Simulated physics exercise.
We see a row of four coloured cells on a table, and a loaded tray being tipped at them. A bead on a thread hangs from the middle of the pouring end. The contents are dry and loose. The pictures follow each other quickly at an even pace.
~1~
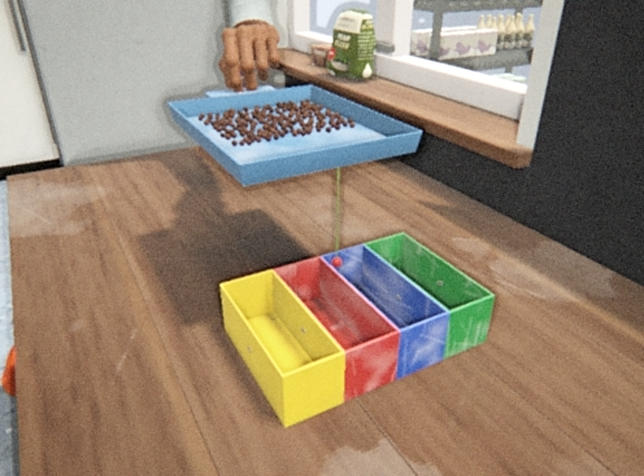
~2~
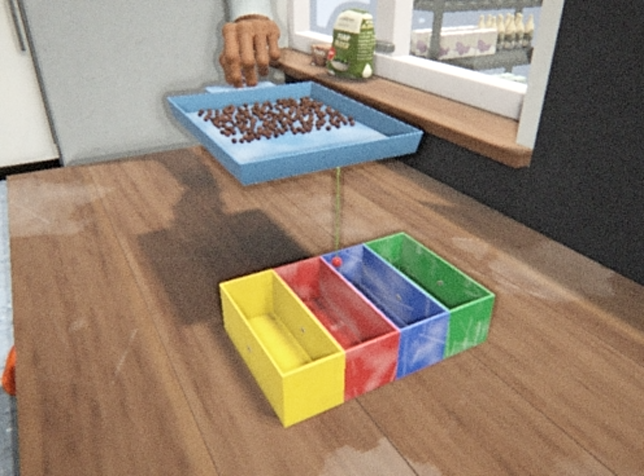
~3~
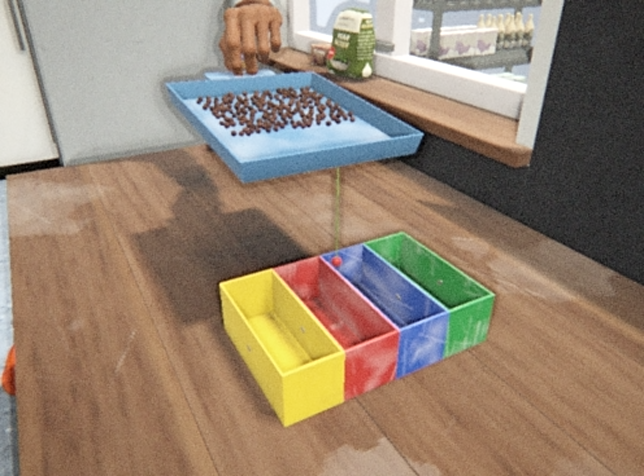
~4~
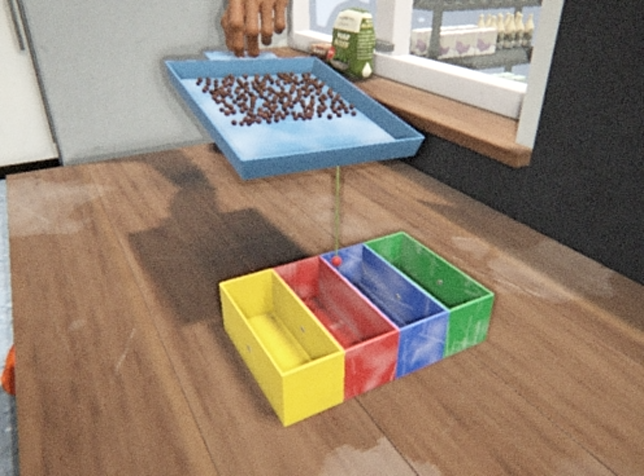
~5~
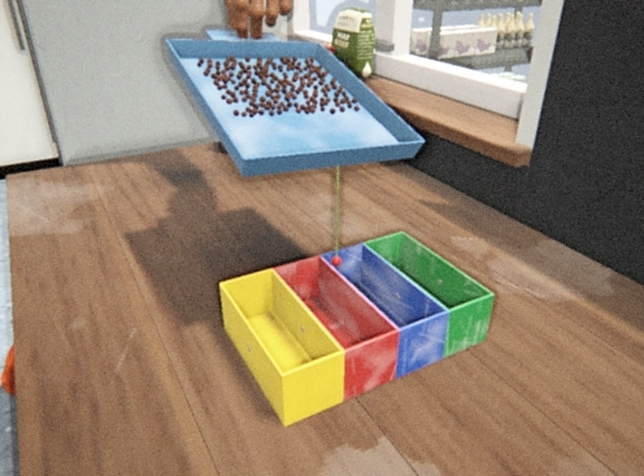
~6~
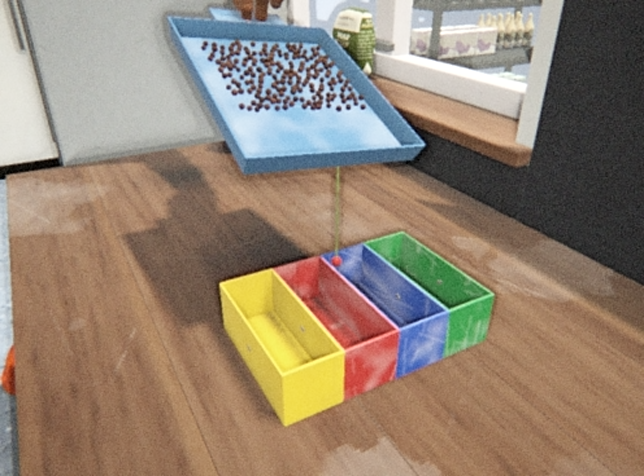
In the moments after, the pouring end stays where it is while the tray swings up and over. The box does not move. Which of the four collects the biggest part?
Most goes to the green cell.
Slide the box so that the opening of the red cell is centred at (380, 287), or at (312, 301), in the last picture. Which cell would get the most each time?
First the blue cell, then the green cell.
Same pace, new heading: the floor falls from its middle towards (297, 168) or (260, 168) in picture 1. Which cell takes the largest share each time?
In turn: Yellow; yellow.
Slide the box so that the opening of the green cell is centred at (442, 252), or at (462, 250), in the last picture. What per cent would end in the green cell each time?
About 20 and 0 per cent.
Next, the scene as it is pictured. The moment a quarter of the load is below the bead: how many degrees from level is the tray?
At some 75 degrees.
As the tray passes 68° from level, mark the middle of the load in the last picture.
At about (395, 162).
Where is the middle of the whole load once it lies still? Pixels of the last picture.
Around (421, 311).
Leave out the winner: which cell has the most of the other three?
Second comes that blue cell.
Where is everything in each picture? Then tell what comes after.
The first picture shows corners of the pouring end at (242, 163) and (417, 131), level; middle of the load at (277, 119), allspice berries; bead on its thread at (337, 263); yellow cell at (314, 385); red cell at (371, 362); blue cell at (422, 341); green cell at (469, 322).
The second picture shows corners of the pouring end at (243, 162) and (417, 132), level; middle of the load at (277, 116).
The third picture shows corners of the pouring end at (243, 160) and (418, 133), tipped barely, lowest at the right corner; middle of the load at (277, 107).
The fourth picture shows corners of the pouring end at (245, 158) and (419, 136), tipped a little, lowest at the right corner; middle of the load at (278, 94).
The fifth picture shows corners of the pouring end at (247, 156) and (420, 139), tipped clearly, lowest at the right corner; middle of the load at (280, 82).
The sixth picture shows corners of the pouring end at (249, 155) and (420, 143), tipped clearly, lowest at the right corner; middle of the load at (286, 72), nearly all on the move; yellow cell at (314, 383); red cell at (371, 361); blue cell at (422, 340); green cell at (468, 321).
Soon after the last picture, tray tipped steeply; about two thirds on the tray; a small part in the green cell; about a quarter falling or outside the box.
A little later, tray tipped past a quarter turn; about a quarter on the tray; about a third in the green cell; a small part in the blue cell; about a quarter falling or outside the box.
Later still, tray tipped past a quarter turn; most in the green cell; about a quarter in the blue cell; a small part falling or outside the box.
At rest, tray tipped past a quarter turn; most in the green cell; about a quarter in the blue cell; none in the yellow cell; none in the red cell; a small part outside the box.
